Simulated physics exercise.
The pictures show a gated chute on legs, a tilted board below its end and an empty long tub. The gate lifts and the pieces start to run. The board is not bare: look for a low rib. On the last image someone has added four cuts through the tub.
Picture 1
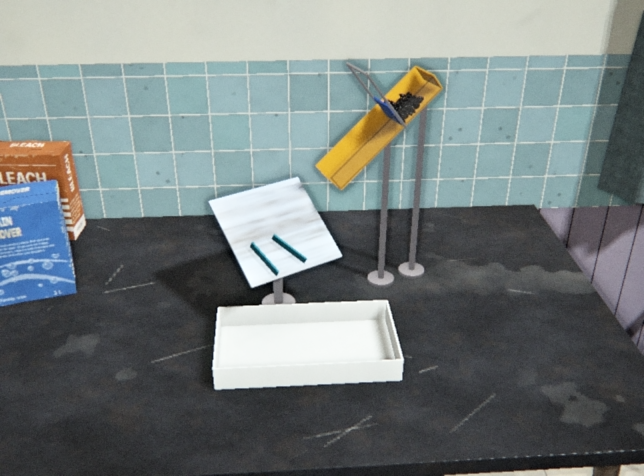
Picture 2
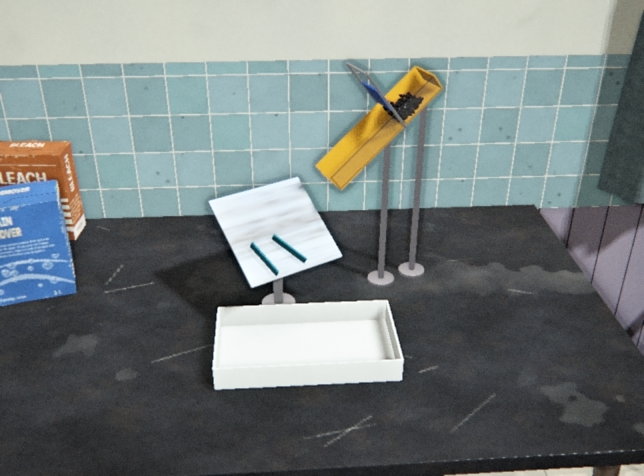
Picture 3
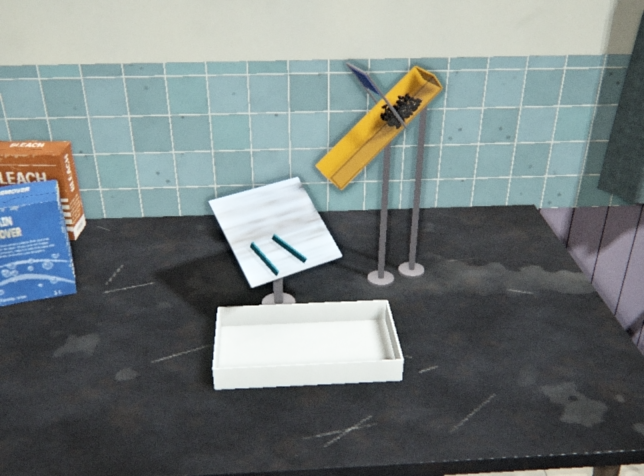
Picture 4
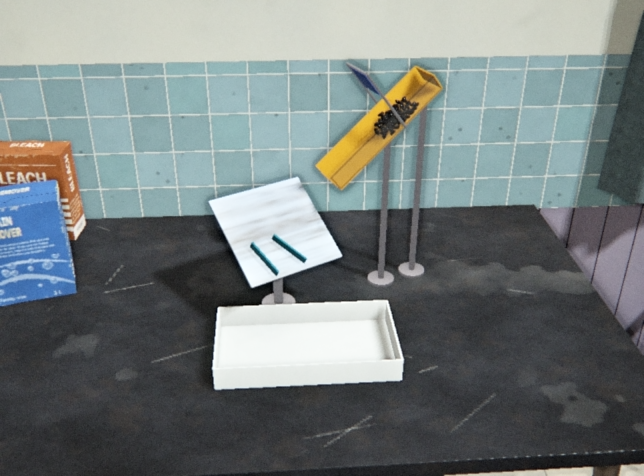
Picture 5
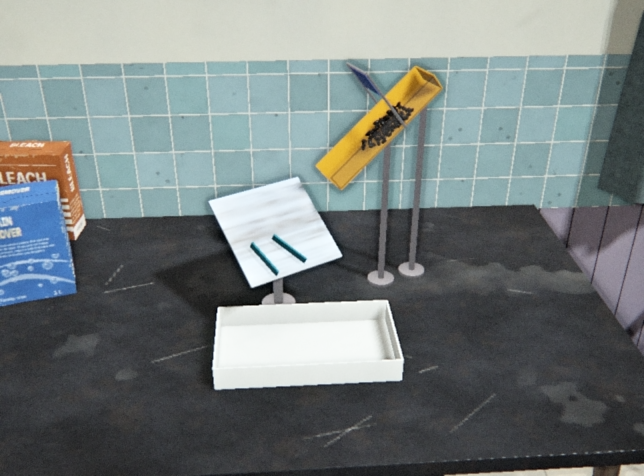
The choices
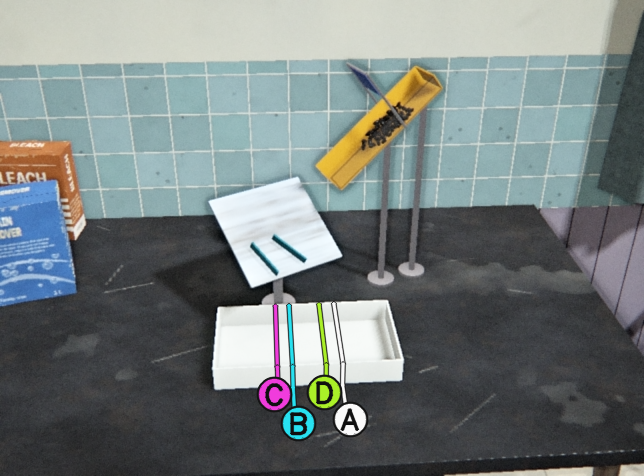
On a dark, scuffed countertop against a pale blue tiled wall, seen from slightly above, a yellow chute on grey legs slopes down to the left. Below it are a tilted whitish board with two teal ribs and an empty white tub, with orange and blue boxes at left. A thin dark gate swings up, and black beans slide partway down the chute, spreading out, while the camera stays still.
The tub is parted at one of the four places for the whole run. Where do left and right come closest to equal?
The best line is A.
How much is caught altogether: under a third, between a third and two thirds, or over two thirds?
Over two thirds.
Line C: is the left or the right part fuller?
The right side.
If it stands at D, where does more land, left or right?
The right side.
On the marked copy, line A crosses the front rim at (342, 363); line B crosses the front rim at (292, 365); line C crosses the front rim at (277, 366); line D crosses the front rim at (326, 363).
Choosing A, of what is caught, about half on the left of the divider, about half on the right.
Choosing B, of what is caught, a stray few on the left of the divider, nearly all on the right.
Choosing C, of what is caught, a stray few on the left of the divider, nearly all on the right.
Choosing D, of what is caught, a small part on the left of the divider, most on the right.
